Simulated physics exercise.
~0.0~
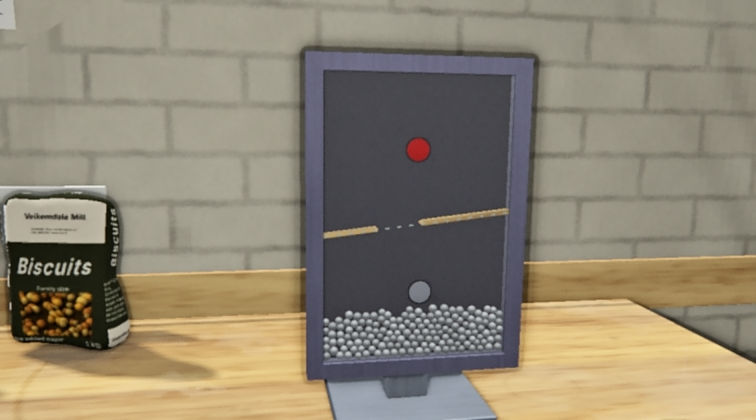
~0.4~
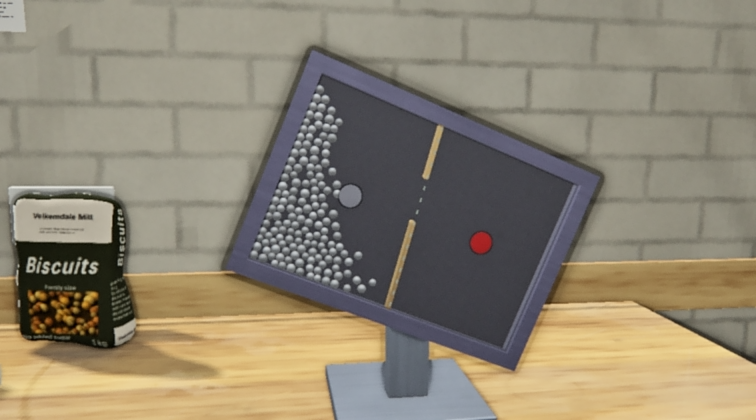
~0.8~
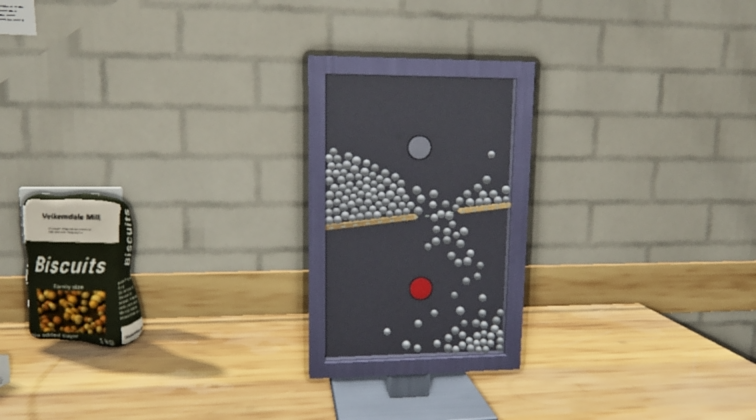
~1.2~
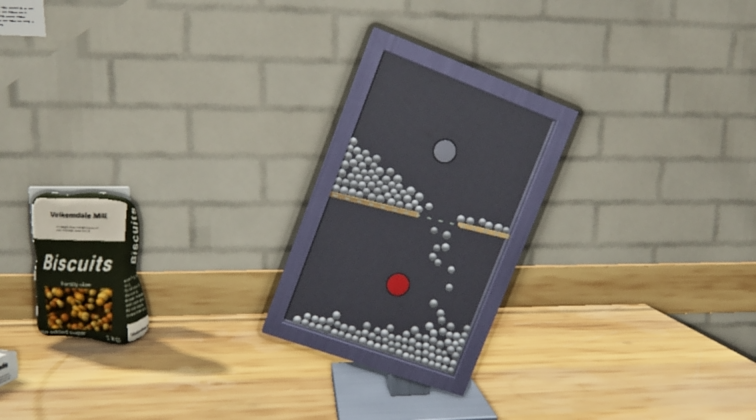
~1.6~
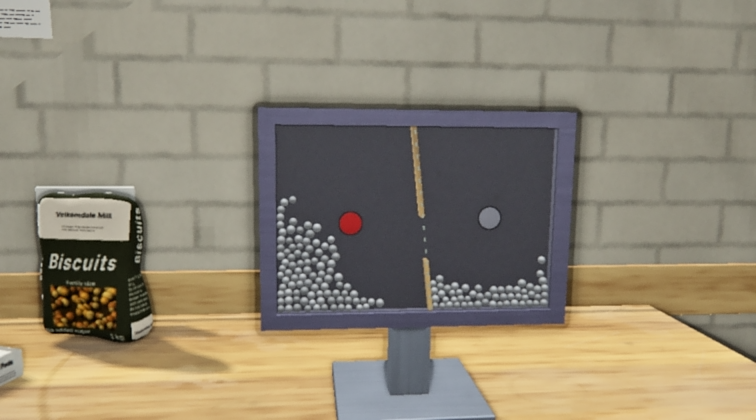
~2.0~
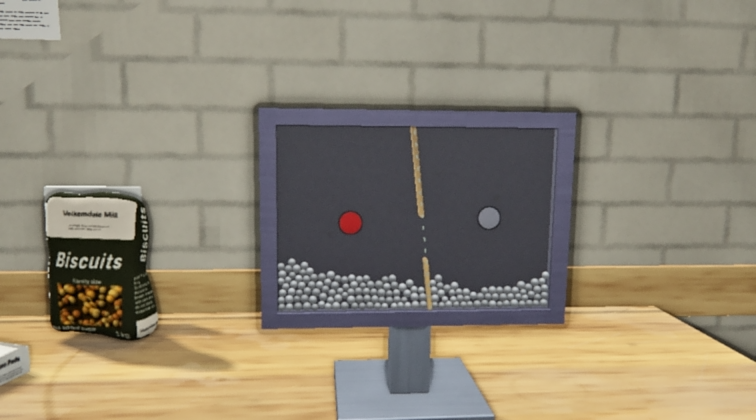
At the start, a closed, dark-faced case stands upright on a wooden counter beside a bag of biscuits, with small steel balls heaped around the grey dot below a slanted divider. The case swings clockwise on its stand, and the balls slump along its left side. Once it is upside down, they pour through the gap in the divider towards the red dot's chamber. It tilts further clockwise as more balls drop through, then reaches a sideways position with a steep heap at left. Finally the heap spreads into low layers, with more balls on the red side than the grey.
